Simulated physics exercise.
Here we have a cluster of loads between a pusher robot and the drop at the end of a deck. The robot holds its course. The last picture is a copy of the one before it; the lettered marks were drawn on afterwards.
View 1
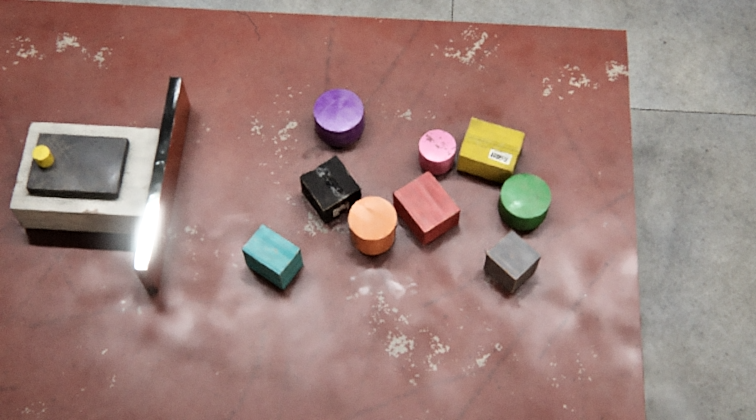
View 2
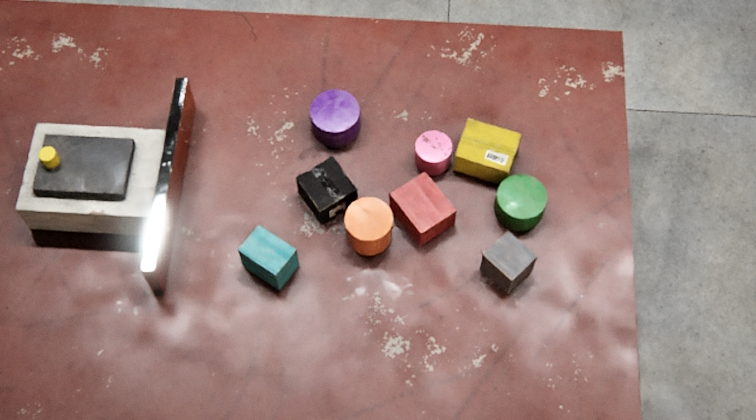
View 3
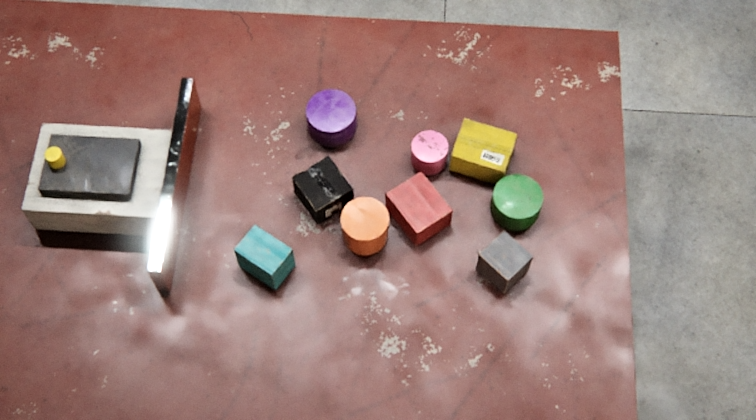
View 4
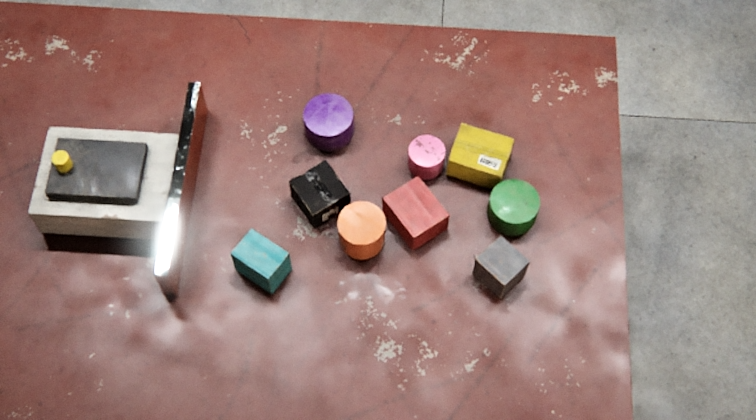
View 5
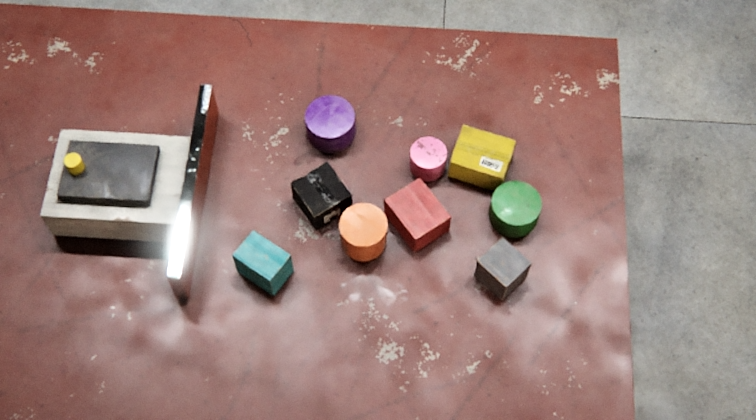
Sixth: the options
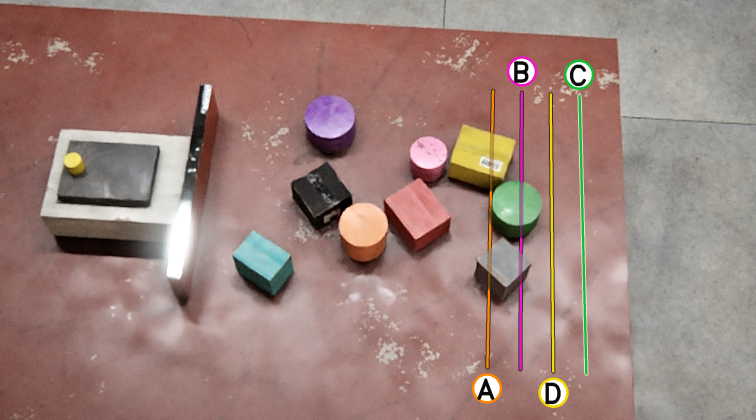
A white block-shaped robot with an upright front plate crept a little to the right across a worn red deck, while the colourful blocks and round pieces ahead of it sat untouched in a cluster.
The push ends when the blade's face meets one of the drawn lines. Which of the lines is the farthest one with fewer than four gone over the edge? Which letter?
No farther than D.
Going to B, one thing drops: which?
It is the green canister.
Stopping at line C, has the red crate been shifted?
By then, yes.
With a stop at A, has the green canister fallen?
No.
On the marked copy, A at (490, 220); B at (521, 222); C at (583, 226); D at (552, 224).
Taking D. A third of the way, robot (247, 180); purple canister (362, 126); turquoise crate (351, 266).
Two thirds of the way, robot (376, 188); green canister (570, 194); red crate (529, 217).
When it is over, robot (479, 194); green canister over the edge; red crate (629, 229); one fallen.
As for the rest, A is within the limit but short; B is within the limit but short; C drops four.
